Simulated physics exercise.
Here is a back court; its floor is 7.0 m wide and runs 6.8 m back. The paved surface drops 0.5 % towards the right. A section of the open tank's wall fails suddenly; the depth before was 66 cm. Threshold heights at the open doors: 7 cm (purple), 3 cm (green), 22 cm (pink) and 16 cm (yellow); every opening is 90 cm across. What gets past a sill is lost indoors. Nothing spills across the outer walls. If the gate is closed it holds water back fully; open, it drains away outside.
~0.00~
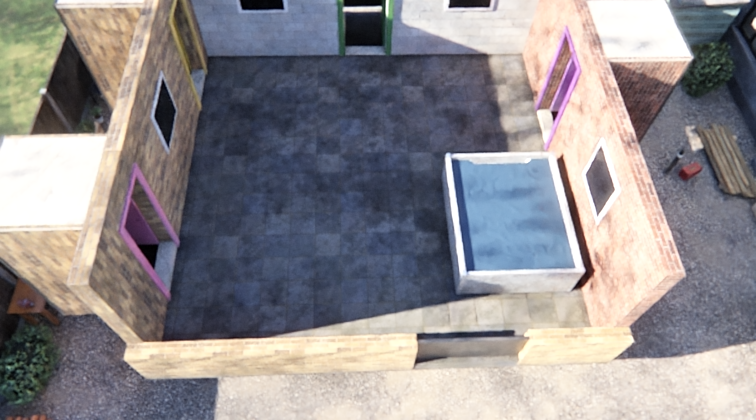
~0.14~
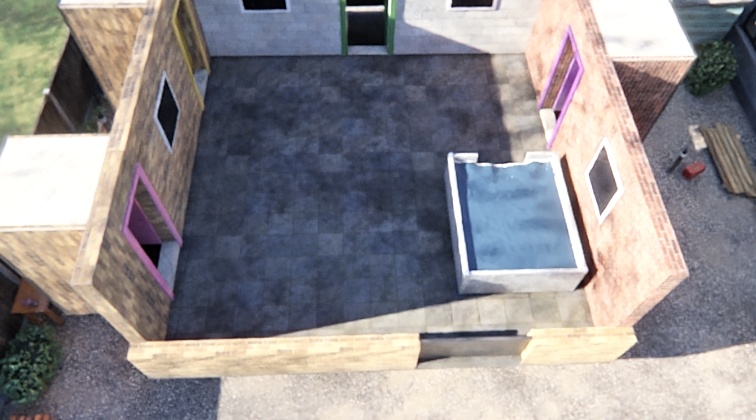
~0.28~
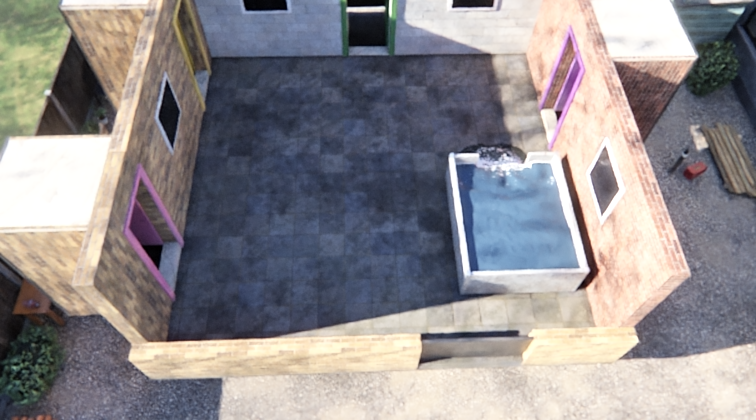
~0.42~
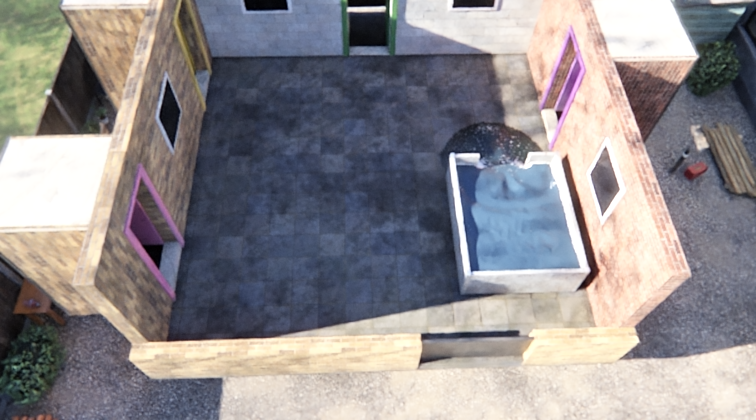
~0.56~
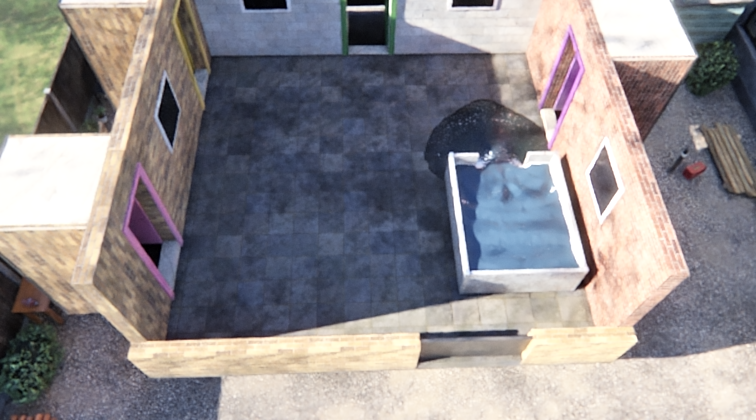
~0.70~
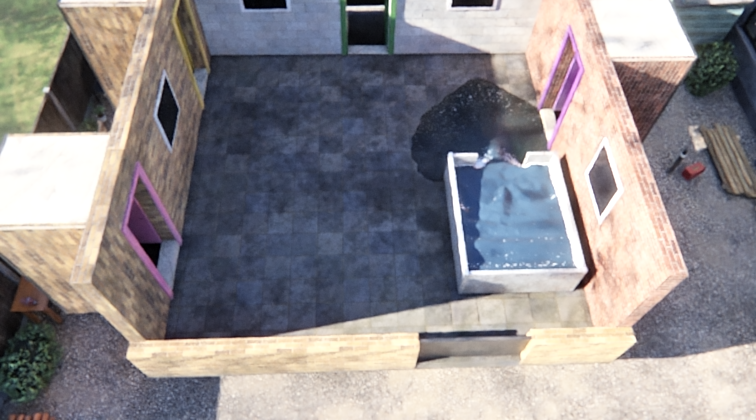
Water pours through a gap in the far wall of a pale open tank in a walled back court, spreading as a dark, widening pool across the grey paving toward the back and left, while the tank's surface ripples.
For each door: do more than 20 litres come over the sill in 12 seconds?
Within that time: At the purple door it passes the limit; at the green door it passes the limit; at the pink door it does not reach the limit; at the yellow door it stays under the limit.
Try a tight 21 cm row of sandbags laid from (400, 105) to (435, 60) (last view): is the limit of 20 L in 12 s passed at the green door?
Against that limit: Green under.
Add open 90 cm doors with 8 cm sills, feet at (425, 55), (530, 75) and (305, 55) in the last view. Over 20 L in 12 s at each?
In that order: Over, past it, not over.
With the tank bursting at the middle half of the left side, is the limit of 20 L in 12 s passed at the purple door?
Against that limit: Purple under.
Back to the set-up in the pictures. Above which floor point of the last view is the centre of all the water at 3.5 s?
Near (469, 154).
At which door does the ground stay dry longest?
The pink one.
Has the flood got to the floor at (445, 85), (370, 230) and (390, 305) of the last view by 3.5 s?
In that order: Under water, not reached, still dry.
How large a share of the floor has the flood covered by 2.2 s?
Near 30 per cent is wet.
After 1.4 s water covers 20 % of the floor and is deepest (38 cm) near (493, 173); purple door 16 cm at the sill, 6 L in, green door not reached, pink door not reached, yellow door not reached.
After 2.2 s water covers 30 % of the floor and is deepest (40 cm) near (523, 66); purple door 13 cm at the sill, 36 L in, green door 12 cm at the sill, 5 L in, pink door not reached, yellow door not reached.
After 3.5 s water covers 35 % of the floor and is deepest (25 cm) near (523, 66); purple door 10 cm at the sill, 65 L in, green door 10 cm at the sill, 44 L in, pink door not reached, yellow door not reached.
After 7.0 s water covers 65 % of the floor and is deepest (14 cm) near (526, 78); purple door 10 cm at the sill, 110 L in, green door 7 cm at the sill, 91 L in, pink door 3 cm at the sill, 0 L in, yellow door 12 cm at the sill, 0 L in.
After 12.0 s water covers 95 % of the floor and is deepest (9 cm) near (162, 356); purple door 6 cm at the sill, 126 L in, green door 5 cm at the sill, 116 L in, pink door 4 cm at the sill, 0 L in, yellow door 7 cm at the sill, 0 L in.
